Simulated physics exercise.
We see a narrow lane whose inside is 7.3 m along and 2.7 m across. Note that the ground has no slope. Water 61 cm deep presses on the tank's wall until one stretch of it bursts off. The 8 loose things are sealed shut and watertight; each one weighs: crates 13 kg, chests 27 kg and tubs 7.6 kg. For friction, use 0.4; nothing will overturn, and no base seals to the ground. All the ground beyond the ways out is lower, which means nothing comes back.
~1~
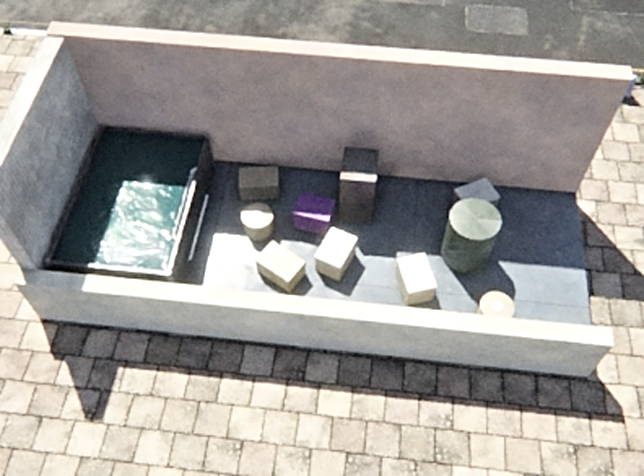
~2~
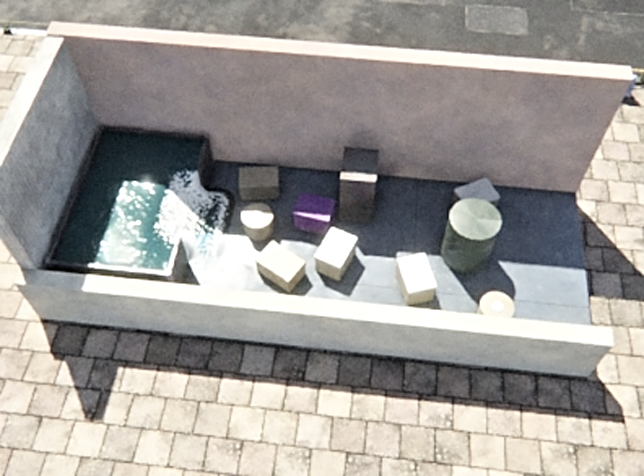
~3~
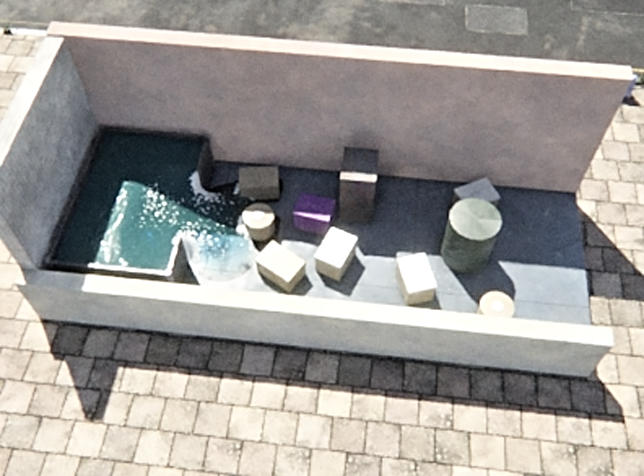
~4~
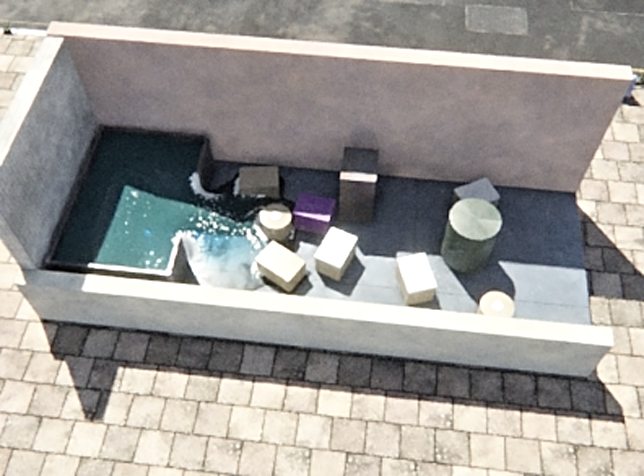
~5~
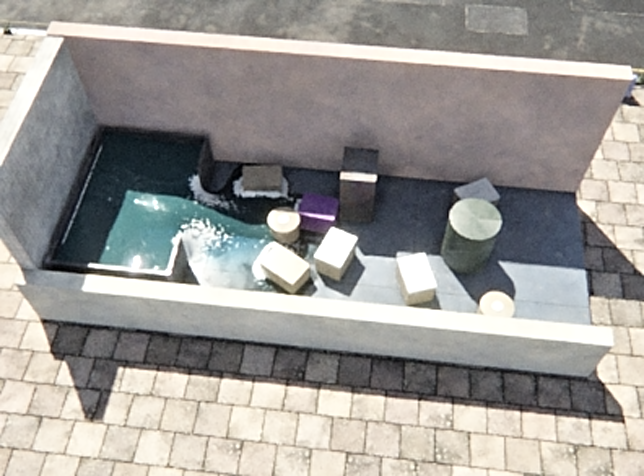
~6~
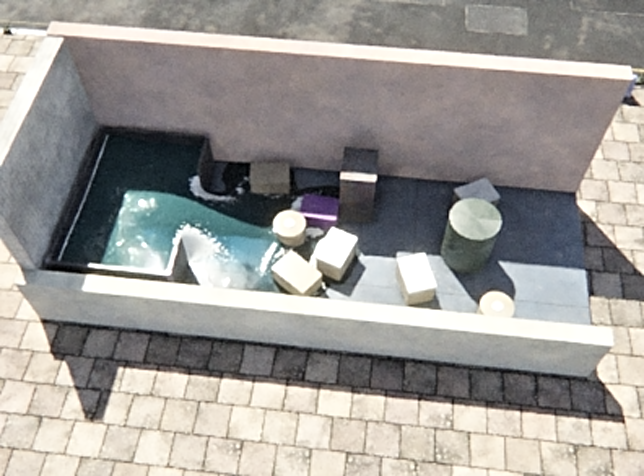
In a narrow walled lane, greenish water sits in a tank at the left end, with pale boxes, round tubs and a purple chest scattered to its right. The water pours out through a gap and foams rightward across the floor, reaching the nearest objects and nudging a few slightly right.
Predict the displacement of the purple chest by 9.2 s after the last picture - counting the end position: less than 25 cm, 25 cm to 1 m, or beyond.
What happens is that the purple chest is swept well off.
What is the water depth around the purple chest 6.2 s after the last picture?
8 cm or so.
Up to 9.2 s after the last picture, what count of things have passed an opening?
5.
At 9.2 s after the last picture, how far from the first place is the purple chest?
Around 200 cm from where it started.
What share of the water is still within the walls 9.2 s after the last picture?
Around 54 % of the water.
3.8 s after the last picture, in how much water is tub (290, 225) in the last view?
I'd say some 9 cm.
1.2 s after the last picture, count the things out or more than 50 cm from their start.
Count then: 6.
Then, 1.2 s after the last picture the purple chest is near (399, 236), 1.3 m from its start, aground; 0 of 8 are out; 3 afloat.
Then, 3.8 s after the last picture the purple chest is near (435, 186), 1.9 m from its start, aground; 4 of 8 are out; 2 afloat.
Then, 6.2 s after the last picture the purple chest is near (438, 186), 1.9 m from its start, aground; 5 of 8 are out; 1 afloat.
Then, 9.2 s after the last picture the purple chest is near (438, 186), 1.9 m from its start, aground; 5 of 8 are out; 0 afloat.
